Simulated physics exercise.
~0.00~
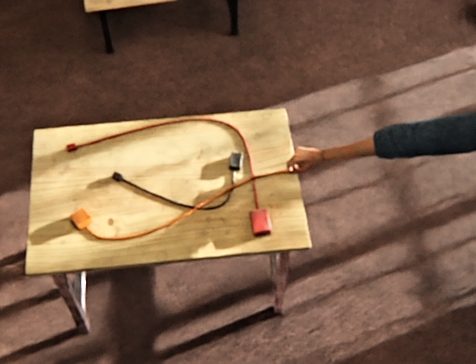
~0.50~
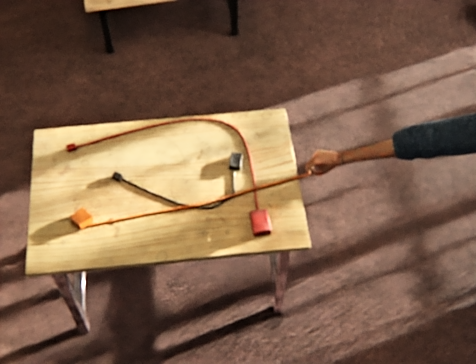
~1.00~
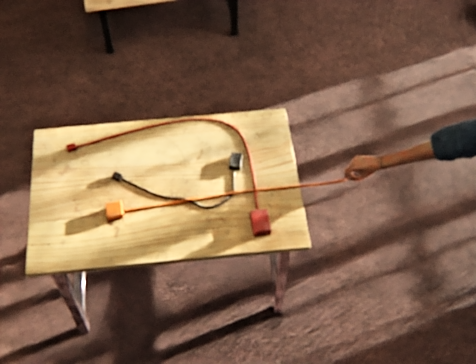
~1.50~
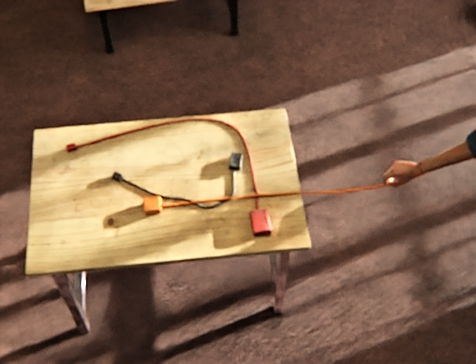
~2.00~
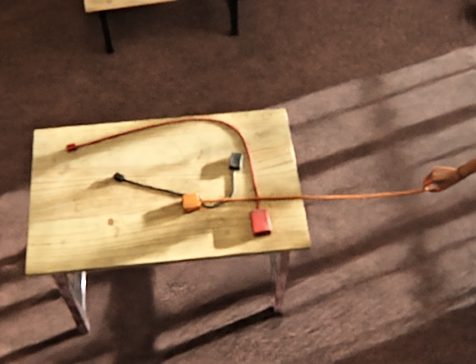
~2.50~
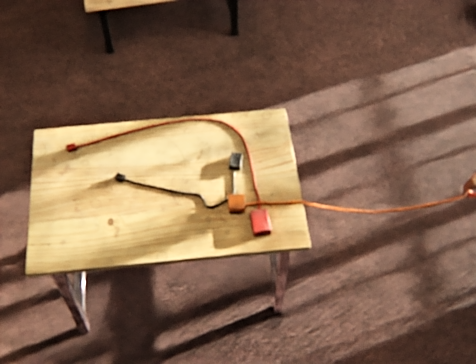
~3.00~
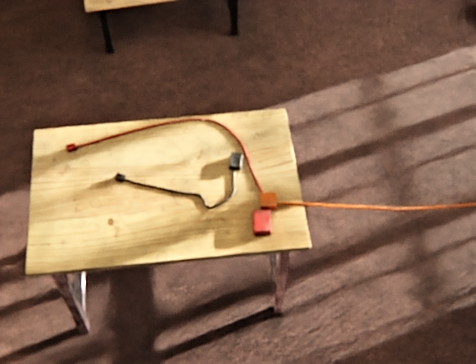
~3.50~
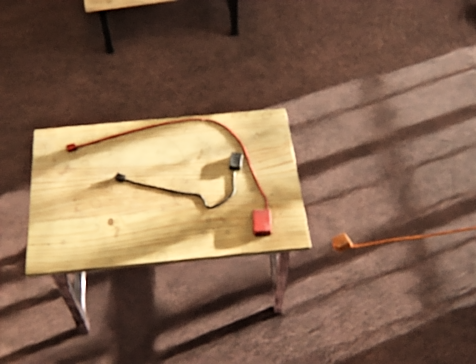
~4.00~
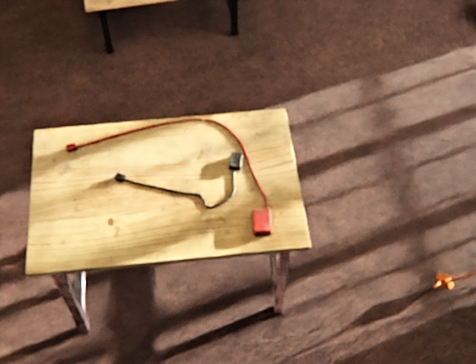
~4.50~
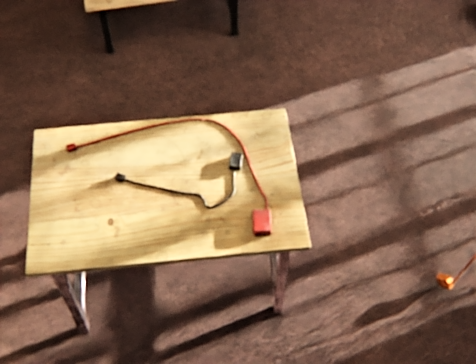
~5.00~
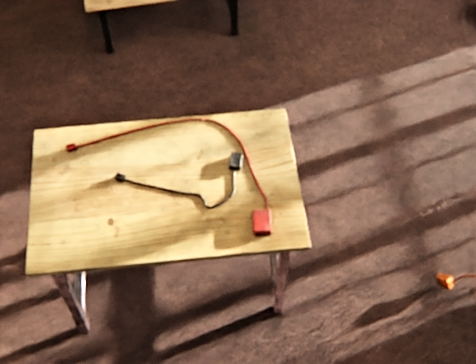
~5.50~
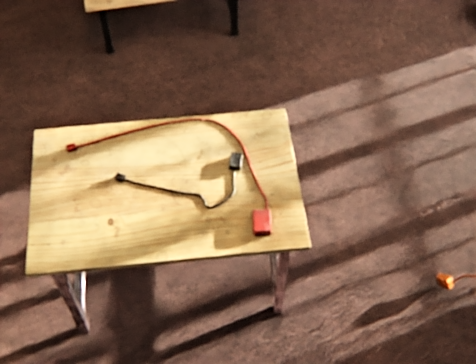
Orange lead pulled rightwards by a hand, dragging its block charger off a wooden table onto the floor, leaving red and black leads behind.
